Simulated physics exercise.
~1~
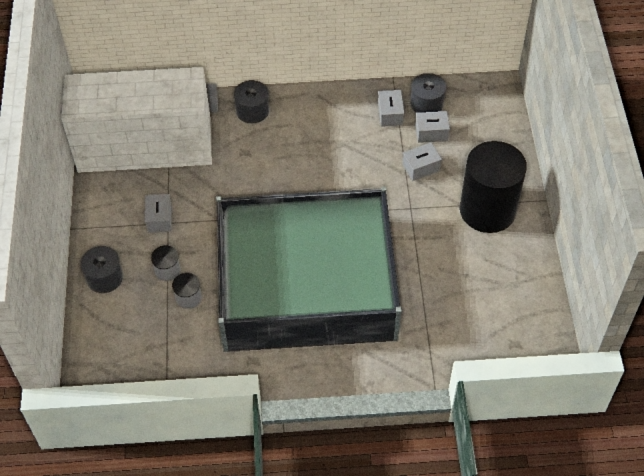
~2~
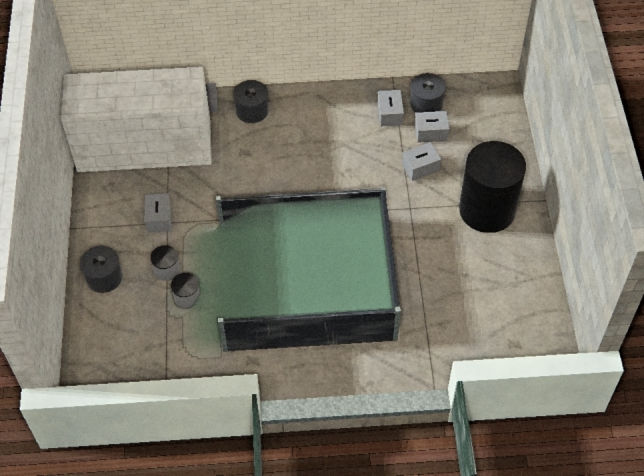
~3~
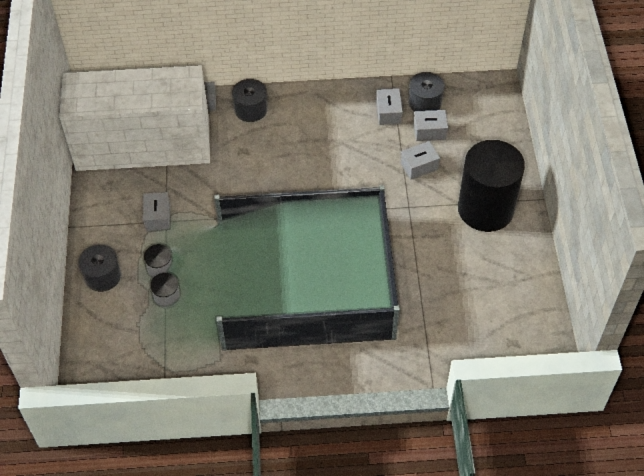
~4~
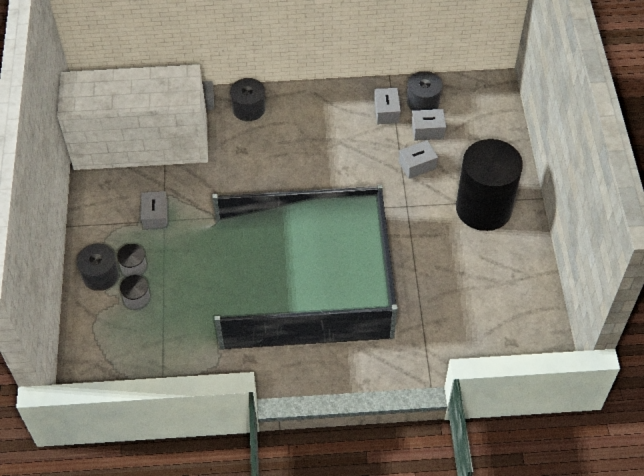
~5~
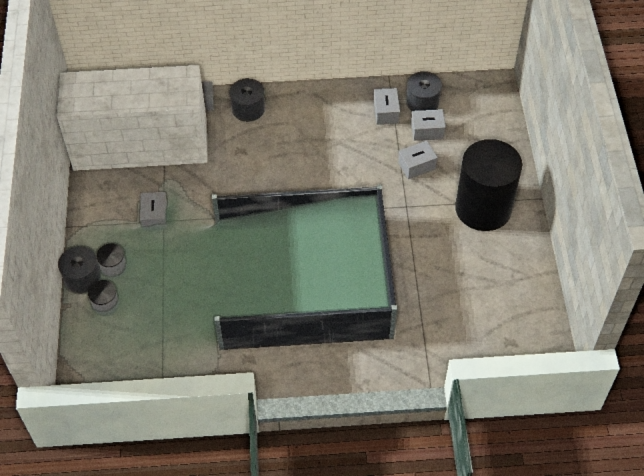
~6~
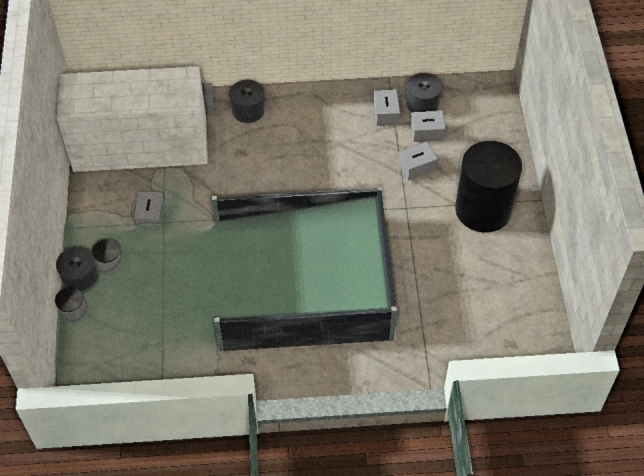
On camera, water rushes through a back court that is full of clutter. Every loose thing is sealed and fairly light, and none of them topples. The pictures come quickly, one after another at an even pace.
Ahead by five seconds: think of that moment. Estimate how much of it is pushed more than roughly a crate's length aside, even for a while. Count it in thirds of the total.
So the part that moves far is between the one-third and two-thirds marks.
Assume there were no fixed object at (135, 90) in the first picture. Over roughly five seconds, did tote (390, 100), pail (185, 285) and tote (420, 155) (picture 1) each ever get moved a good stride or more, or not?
Taking them in turn, the first stayed within range, the second traveled far, and the third stayed within range.
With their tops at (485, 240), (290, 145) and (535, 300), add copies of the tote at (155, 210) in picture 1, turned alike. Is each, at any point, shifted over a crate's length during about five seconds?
Copy one: Barely shifts; copy two: Slides well clear; copy three: Barely shifts.
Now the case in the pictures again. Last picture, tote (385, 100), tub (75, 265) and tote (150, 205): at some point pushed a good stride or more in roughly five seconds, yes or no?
Here's how it goes one after another: Remained close, traveled a good way and traveled a good way.
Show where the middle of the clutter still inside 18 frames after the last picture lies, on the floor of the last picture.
That works out to about (313, 168) on the floor.
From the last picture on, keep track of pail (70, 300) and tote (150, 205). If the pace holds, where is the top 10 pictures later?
Roughly (108, 362) and (134, 164).
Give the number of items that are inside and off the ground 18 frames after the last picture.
It comes to 2.
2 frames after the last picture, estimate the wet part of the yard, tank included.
Estimate: 30 %.
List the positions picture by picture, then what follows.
In the first frame, a pail at (186, 284) rests on the ground; a pail at (165, 257), on the bottom; 0 of 10 have shifted.
In the second frame, a pail at (185, 284) rests on the ground; a pail at (164, 256), on the bottom; 0 of 10 have shifted.
In the third frame, a pail at (164, 284) rests on the ground, close to its start; a pail at (157, 256) rests on the ground, close to its start; 2 of 10 have shifted.
In the fourth frame, a pail at (134, 287), on the bottom, a stride from its start; a pail at (131, 255) rests on the ground, a stride from its start; 2 of 10 have shifted.
In the fifth frame, a pail at (102, 292) rests on the ground, a stride from its start; a pail at (110, 255) rests on the ground, a stride from its start; 3 of 10 have shifted.
In the sixth frame, a pail at (69, 299) rests on the ground, a stride from its start; a pail at (106, 250), on the bottom, a stride from its start; 4 of 10 have shifted.
A moment on, 2 of 10 are well off their spots; 3 afloat.
Next, 4 of 10 are well off their spots; 4 afloat.
Later, 4 of 10 are well off their spots; 2 afloat.
In the end, 5 of 10 are well off their spots, and 5 have been at some point; 2 afloat.
